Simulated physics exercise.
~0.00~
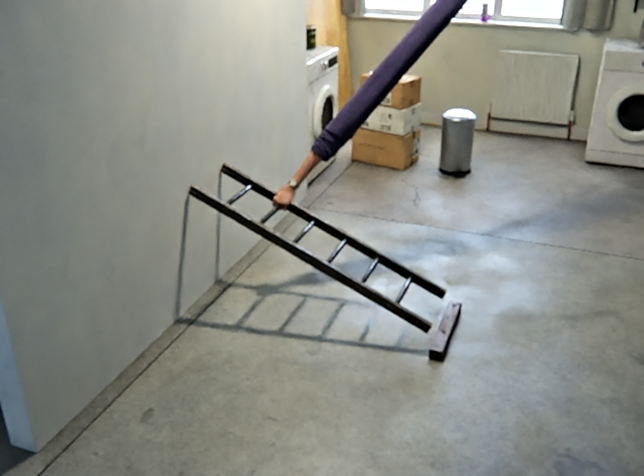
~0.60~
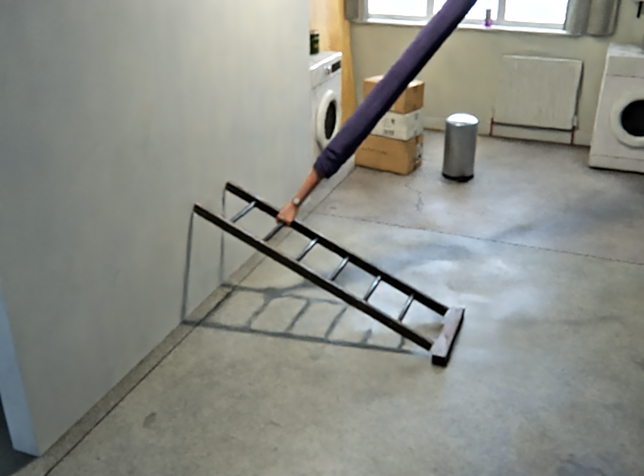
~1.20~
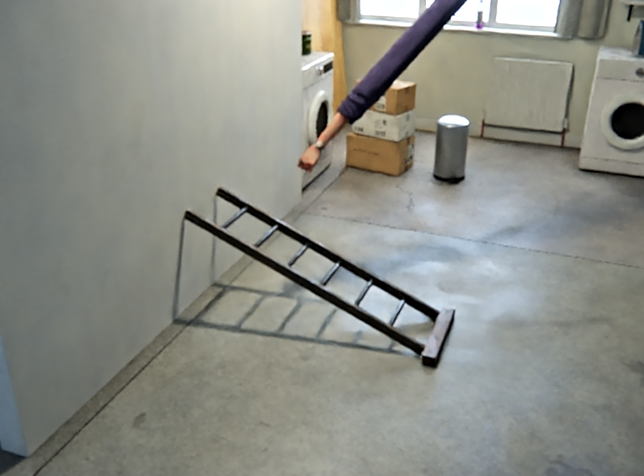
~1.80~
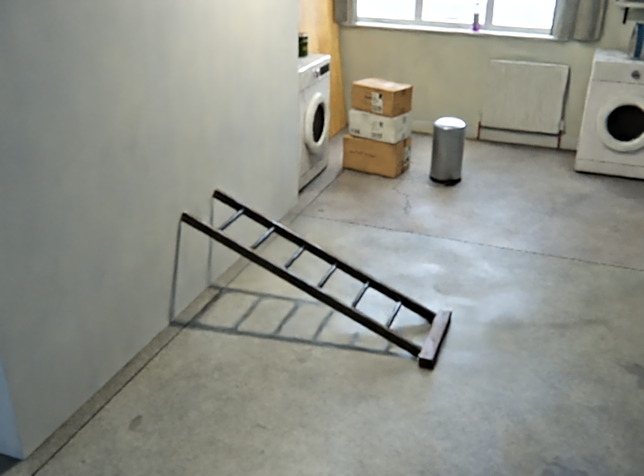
On a concrete floor, a hand releases a black ladder-like frame, which stays leaning.
